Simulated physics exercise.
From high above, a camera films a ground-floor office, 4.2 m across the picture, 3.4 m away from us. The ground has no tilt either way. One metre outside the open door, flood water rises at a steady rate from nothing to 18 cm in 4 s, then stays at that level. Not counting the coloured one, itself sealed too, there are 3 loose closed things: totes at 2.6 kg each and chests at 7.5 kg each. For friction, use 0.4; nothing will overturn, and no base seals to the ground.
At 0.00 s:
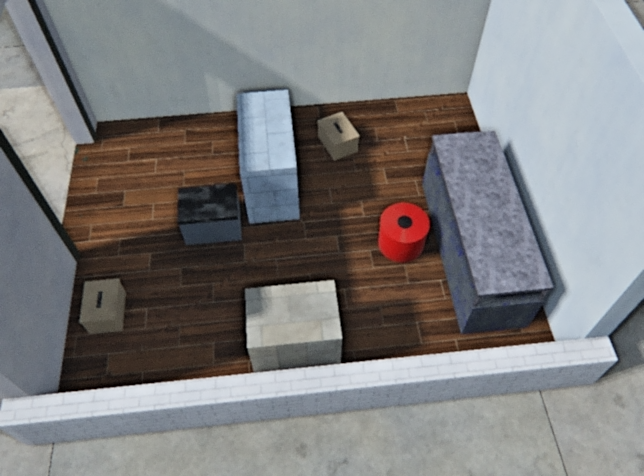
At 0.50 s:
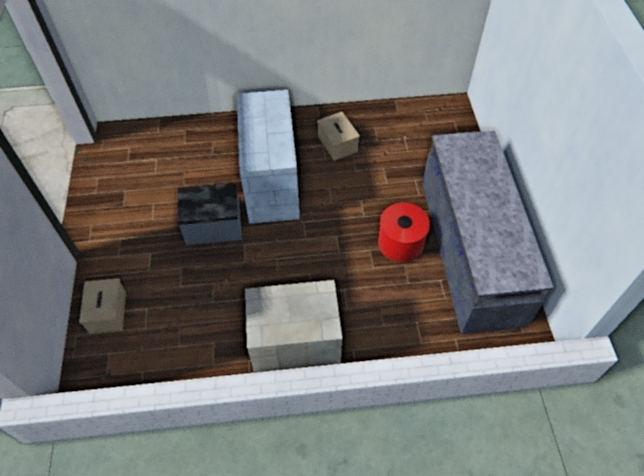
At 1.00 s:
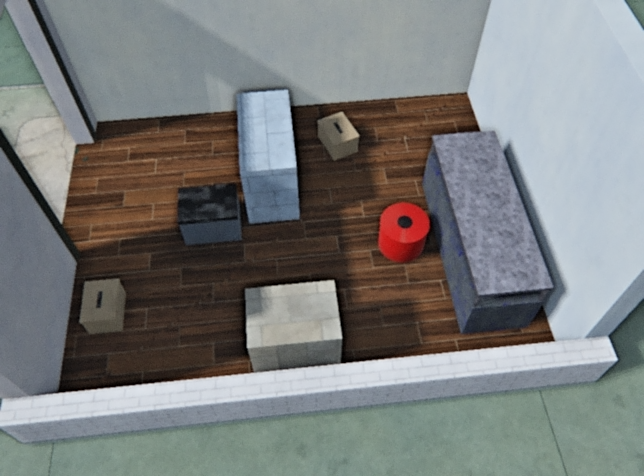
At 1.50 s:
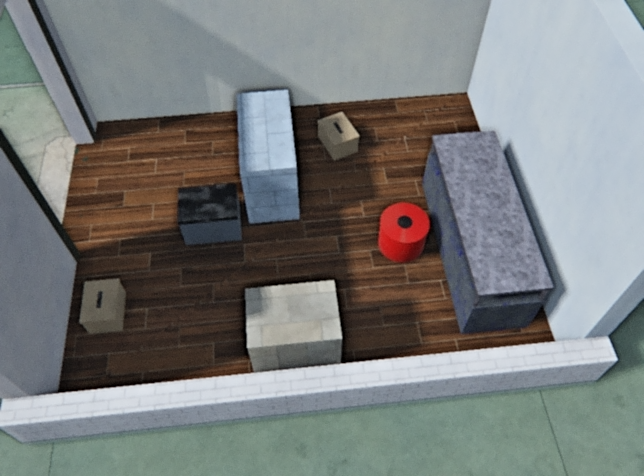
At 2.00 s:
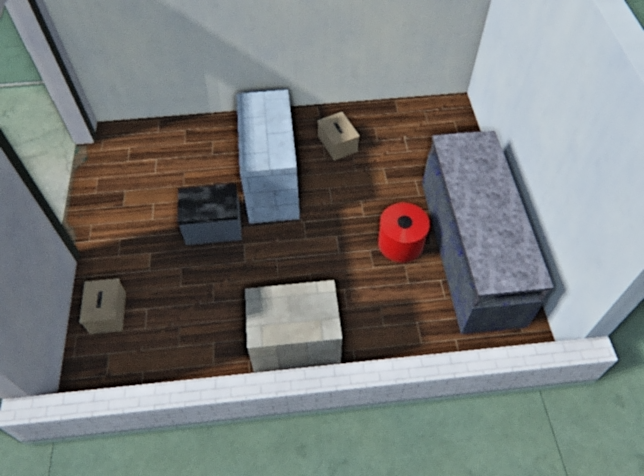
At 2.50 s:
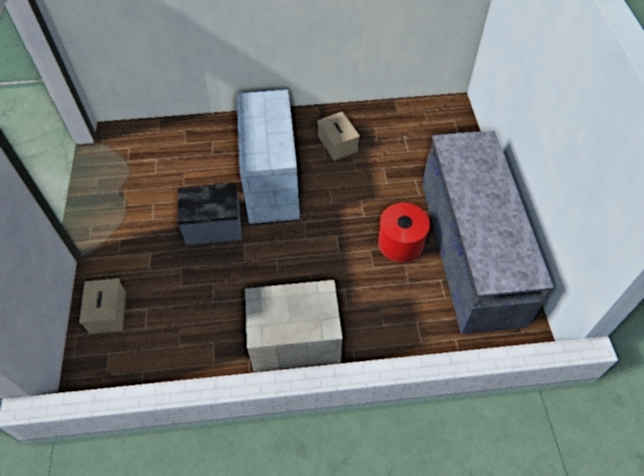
The video shows a small wood-floored room from above, with a red tub, boxes and larger blocks staying still as the ground outside turns from grey to green and a thin, clear film of water spreads slightly through the left doorway.
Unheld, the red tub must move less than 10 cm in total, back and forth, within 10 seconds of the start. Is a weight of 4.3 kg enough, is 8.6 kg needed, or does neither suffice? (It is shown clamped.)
Neither amount suffices.
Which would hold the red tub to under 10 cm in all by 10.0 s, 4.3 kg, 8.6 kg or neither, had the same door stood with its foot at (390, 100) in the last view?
So neither mass does it.
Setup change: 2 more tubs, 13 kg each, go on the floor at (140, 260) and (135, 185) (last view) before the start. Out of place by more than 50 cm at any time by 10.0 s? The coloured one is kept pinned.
Below the mark, then above the mark.
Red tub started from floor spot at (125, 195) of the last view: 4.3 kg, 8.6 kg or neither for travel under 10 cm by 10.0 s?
Neither holds.
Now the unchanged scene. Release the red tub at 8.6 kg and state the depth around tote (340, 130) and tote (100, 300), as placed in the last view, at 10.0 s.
Some 5 cm at the first, some 5 cm at the second.
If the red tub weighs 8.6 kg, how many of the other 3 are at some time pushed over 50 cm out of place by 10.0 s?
The total is 3.
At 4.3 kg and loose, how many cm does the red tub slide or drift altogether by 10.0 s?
It covers about 140 cm altogether.
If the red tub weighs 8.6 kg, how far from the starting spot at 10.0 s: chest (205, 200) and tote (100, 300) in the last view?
Respectively 200 and 60 centimetres.
After 3.5 s the red tub would be 0 cm from its start with 4.3 kg and 0 cm from its start with 8.6 kg; 0 cm of water round it then.
After 4.5 s the red tub would be 0 cm from its start with 4.3 kg and 0 cm from its start with 8.6 kg; 0 cm of water round it then.
After 7.0 s the red tub would be 15 cm from its start with 4.3 kg and 4 cm from its start with 8.6 kg; 3 cm of water round it then.
After 10.0 s the red tub would be 94 cm from its start with 4.3 kg and 41 cm from its start with 8.6 kg; 5 cm of water round it then.
